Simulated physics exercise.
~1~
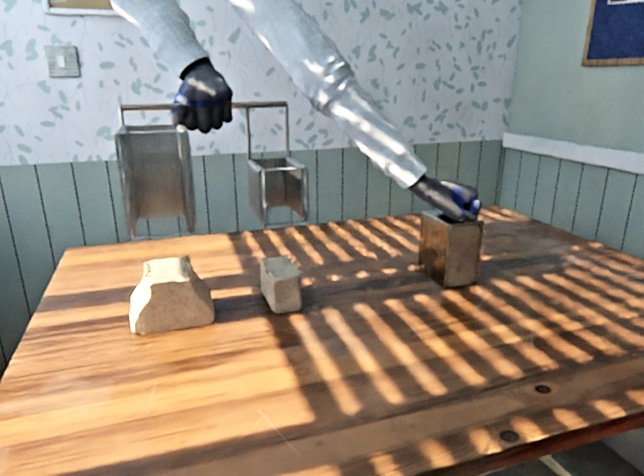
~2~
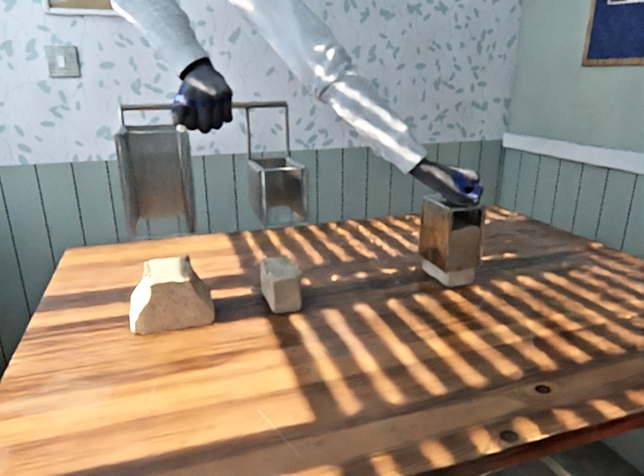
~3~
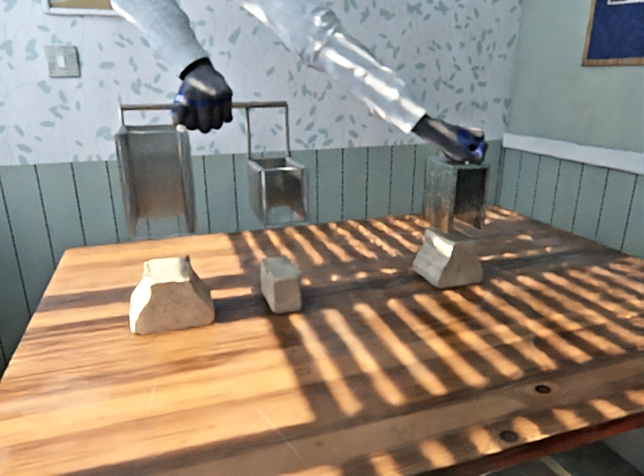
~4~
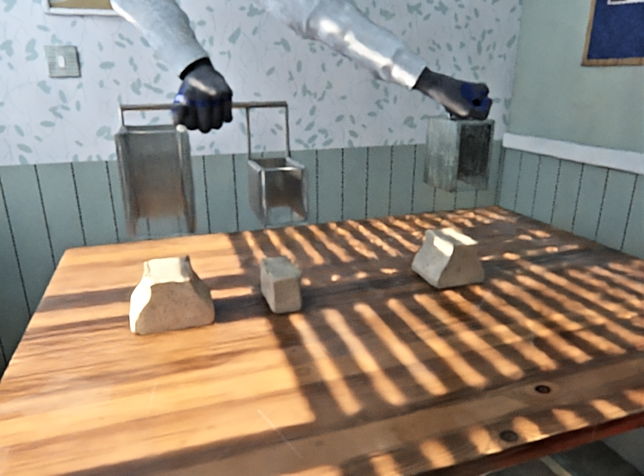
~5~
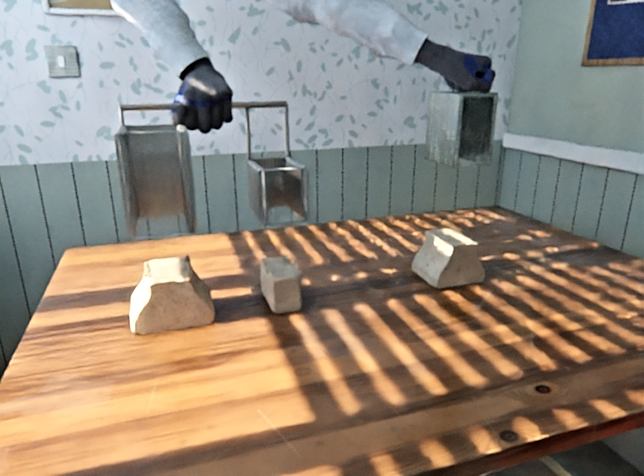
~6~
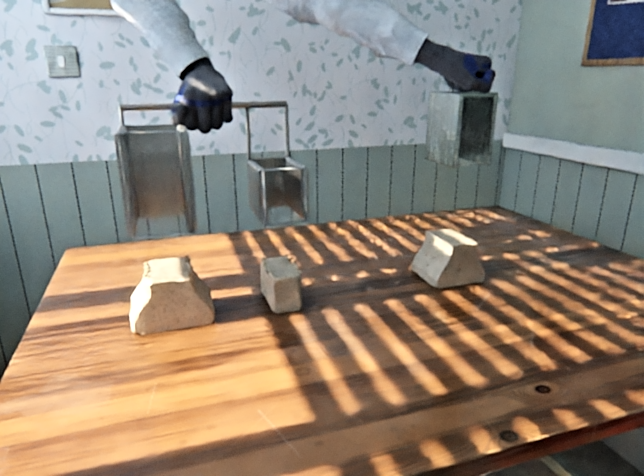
The clip opens on a sunlit wooden table striped with shadows, where two pale lumps stand at the left and center while a gloved hand holds two joined metal tins above them. At the right, another gloved hand grips an upturned tin resting on the tabletop. The hand draws this tin upward, and a pale, thick mix begins to show beneath it. As the tin clears the mix, a squat mound with a narrower top and sloping sides remains. The tin rises further, then stops above the table, while the mound stands holding most of its height.
